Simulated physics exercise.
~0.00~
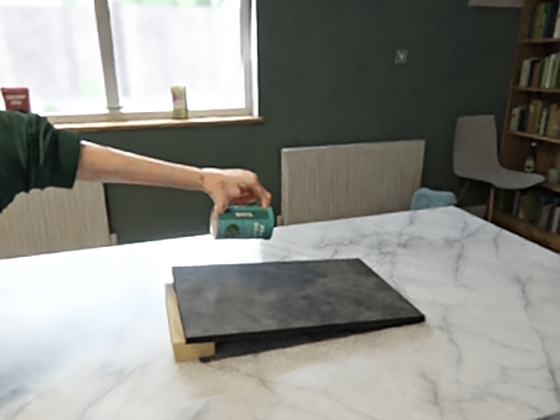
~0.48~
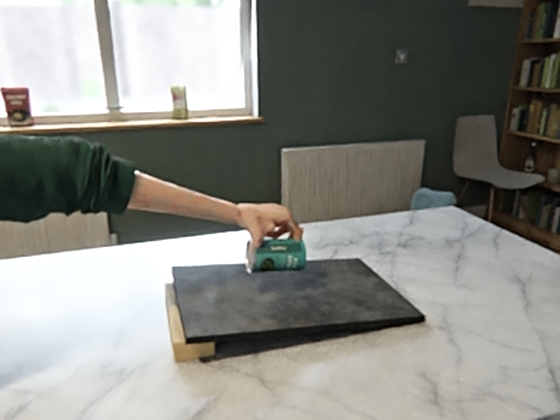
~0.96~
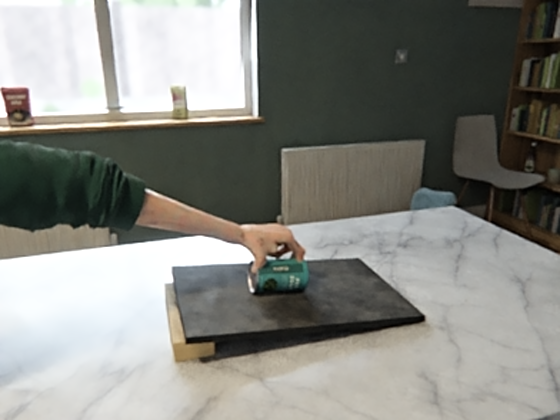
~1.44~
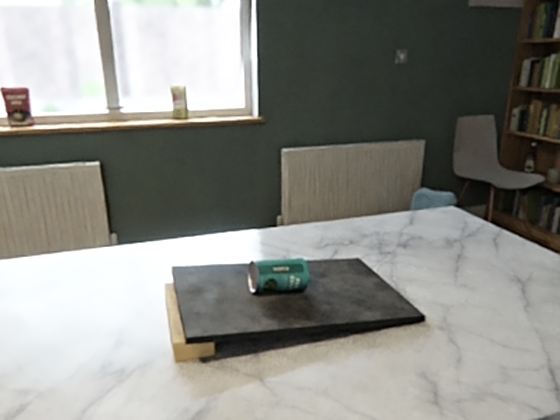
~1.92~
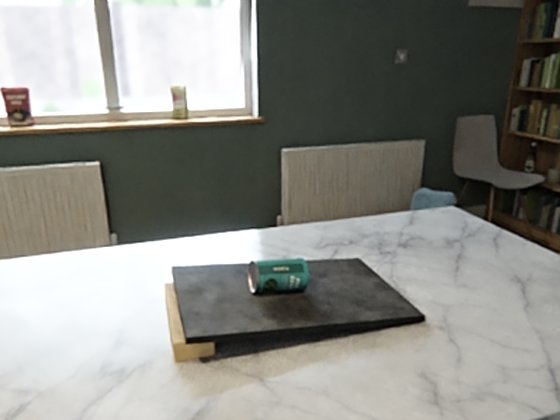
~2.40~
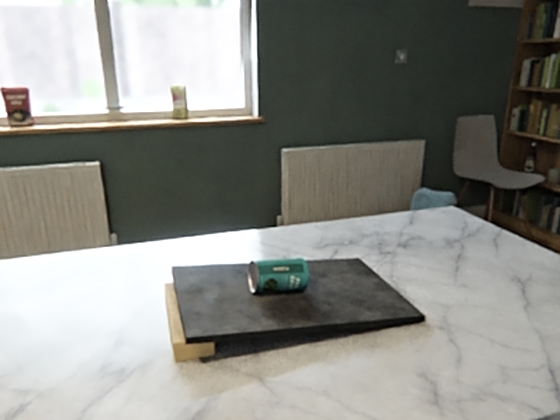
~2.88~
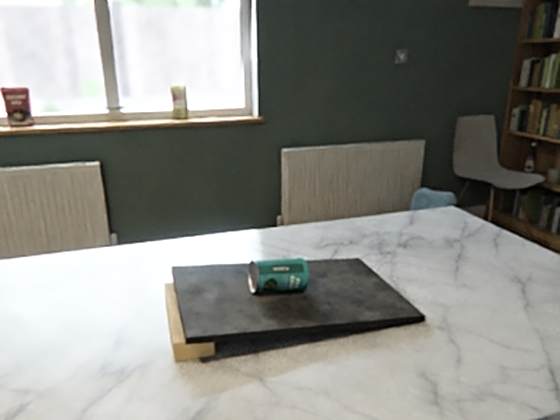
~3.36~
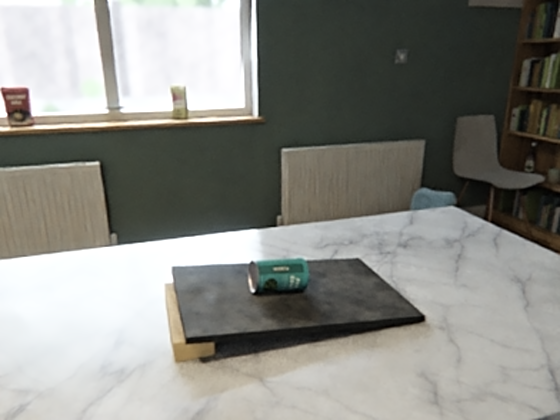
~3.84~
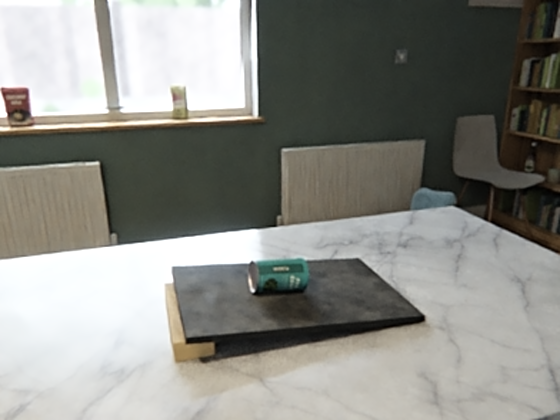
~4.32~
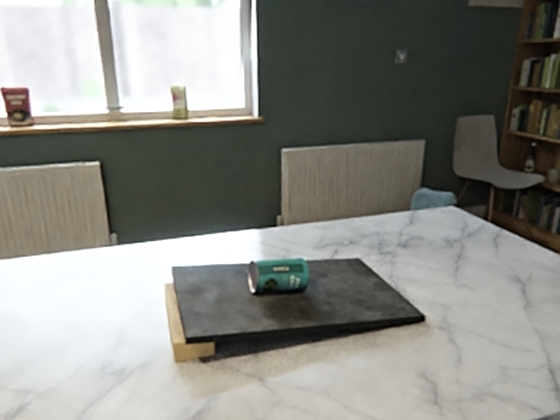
A turquoise tin was carried in on its side by a hand, moved right and lowered onto a dark board propped on a wooden block on a marble table. The hand let go and drew away, and the tin stayed still where it was.
